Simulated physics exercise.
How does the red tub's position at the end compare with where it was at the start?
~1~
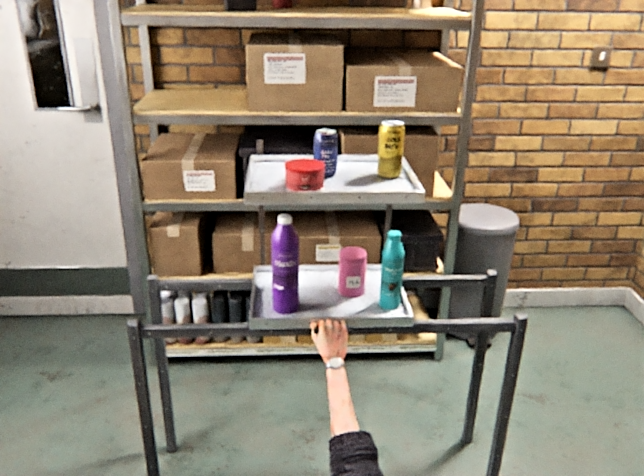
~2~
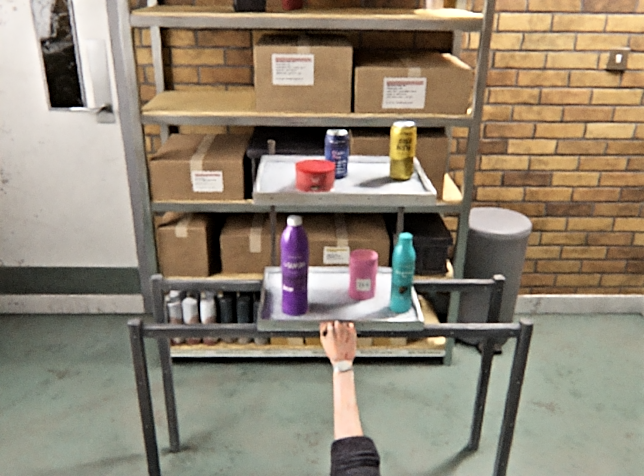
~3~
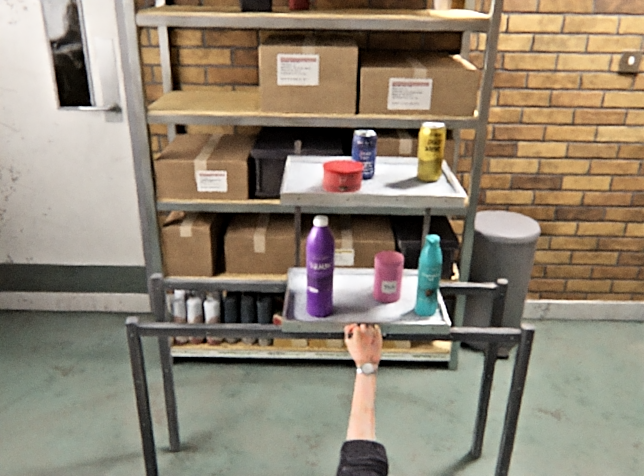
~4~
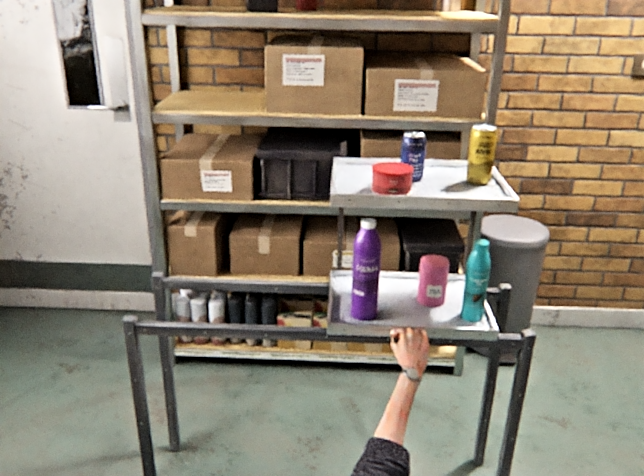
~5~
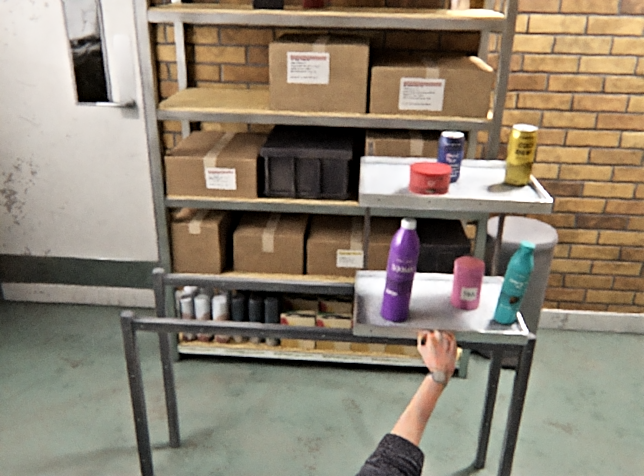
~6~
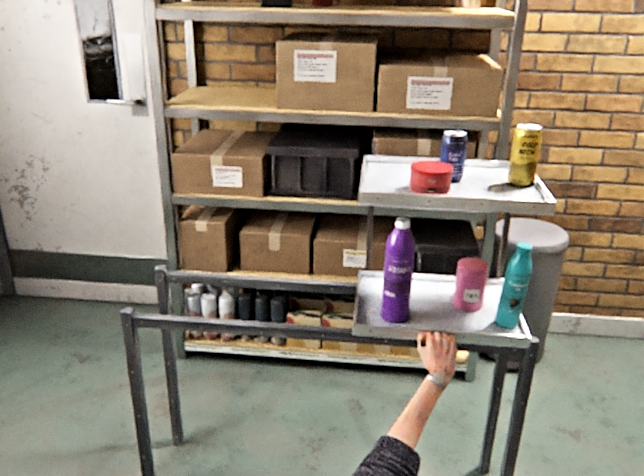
The red tub ends up clearly farther to the right than where it started, still sitting on the upper level of the tray.
